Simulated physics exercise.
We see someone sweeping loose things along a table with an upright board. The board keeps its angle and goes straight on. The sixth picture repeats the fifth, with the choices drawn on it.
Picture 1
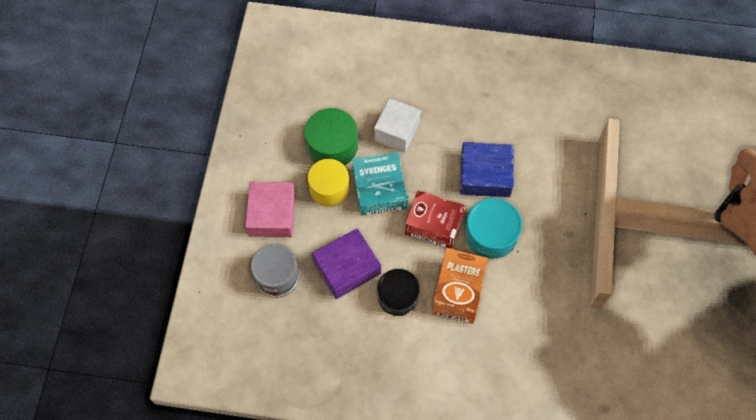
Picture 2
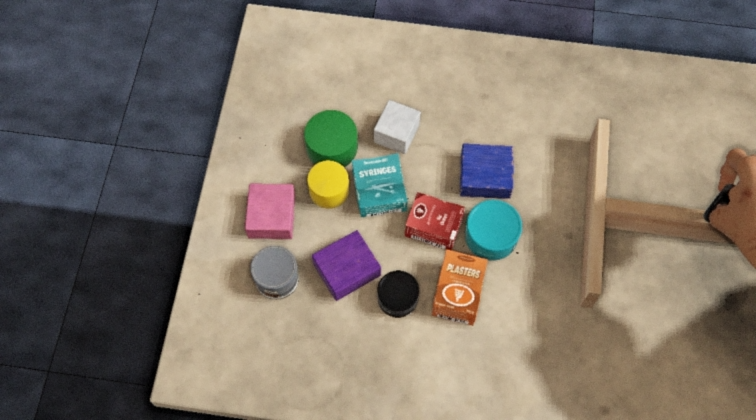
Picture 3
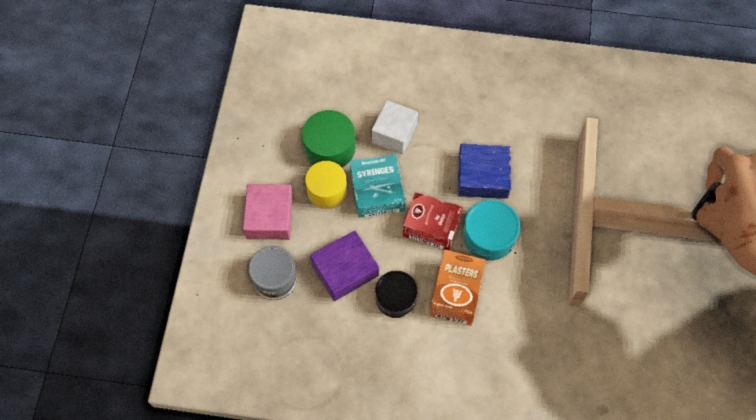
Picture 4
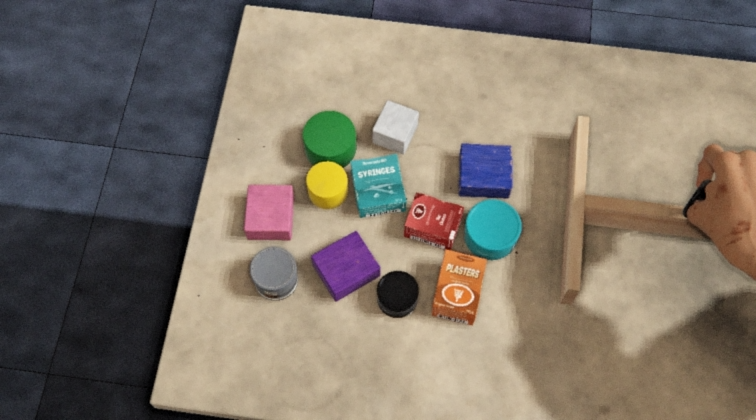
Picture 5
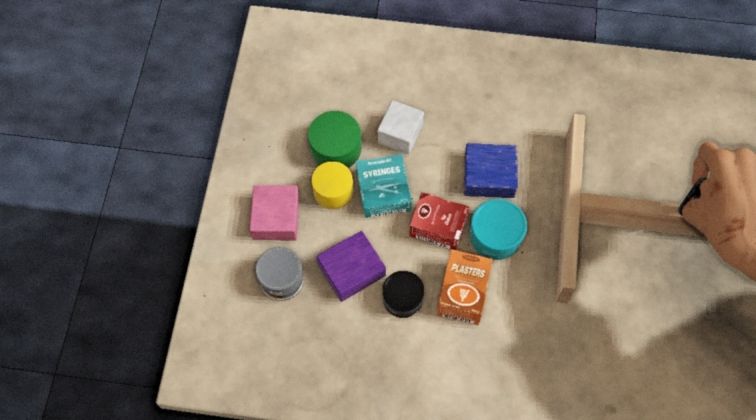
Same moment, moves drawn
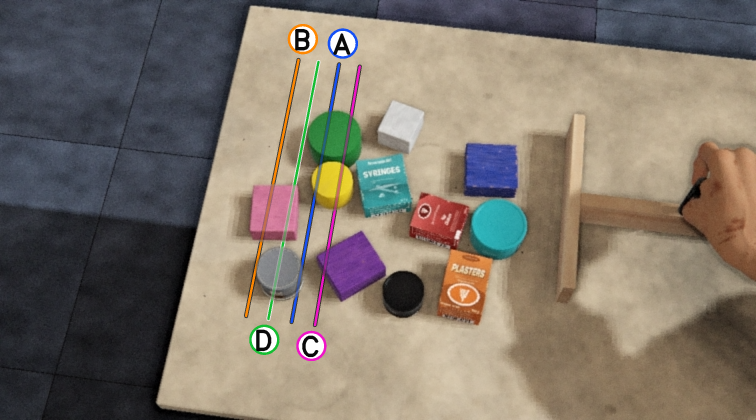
A hand slides an upright wooden board slowly left toward the colourful blocks, tubs and boxes.
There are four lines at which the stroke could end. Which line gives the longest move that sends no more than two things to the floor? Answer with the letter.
D.
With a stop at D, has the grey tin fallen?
No.
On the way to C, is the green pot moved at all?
Yes.
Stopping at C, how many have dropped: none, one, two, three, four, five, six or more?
The count is none.
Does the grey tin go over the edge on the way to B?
By then, no.
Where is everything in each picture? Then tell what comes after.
The first picture shows blue block (487, 170); yellow tin (328, 183); white block (398, 126).
The second picture shows board (600, 203); black tub (398, 294).
The third picture shows board (588, 201); green pot (329, 141).
The fourth picture shows board (579, 199); grey tin (275, 274).
The fifth picture shows board (575, 197); turquoise box (383, 186); red packet (439, 222); orange box (465, 288).
On the marked copy, A at (317, 185); B at (274, 180); C at (339, 188); D at (295, 183).
Taking D. A third of the way, board (474, 185); yellow tin (302, 171); green pot (333, 136).
Two thirds of the way, board (374, 173); pink block (236, 213); yellow tin (246, 164).
When it is over, board (297, 164); yellow tin over the edge; pink block over the edge; two fallen.
As for the rest, A is within the limit but short; B drops five; C is within the limit but short.
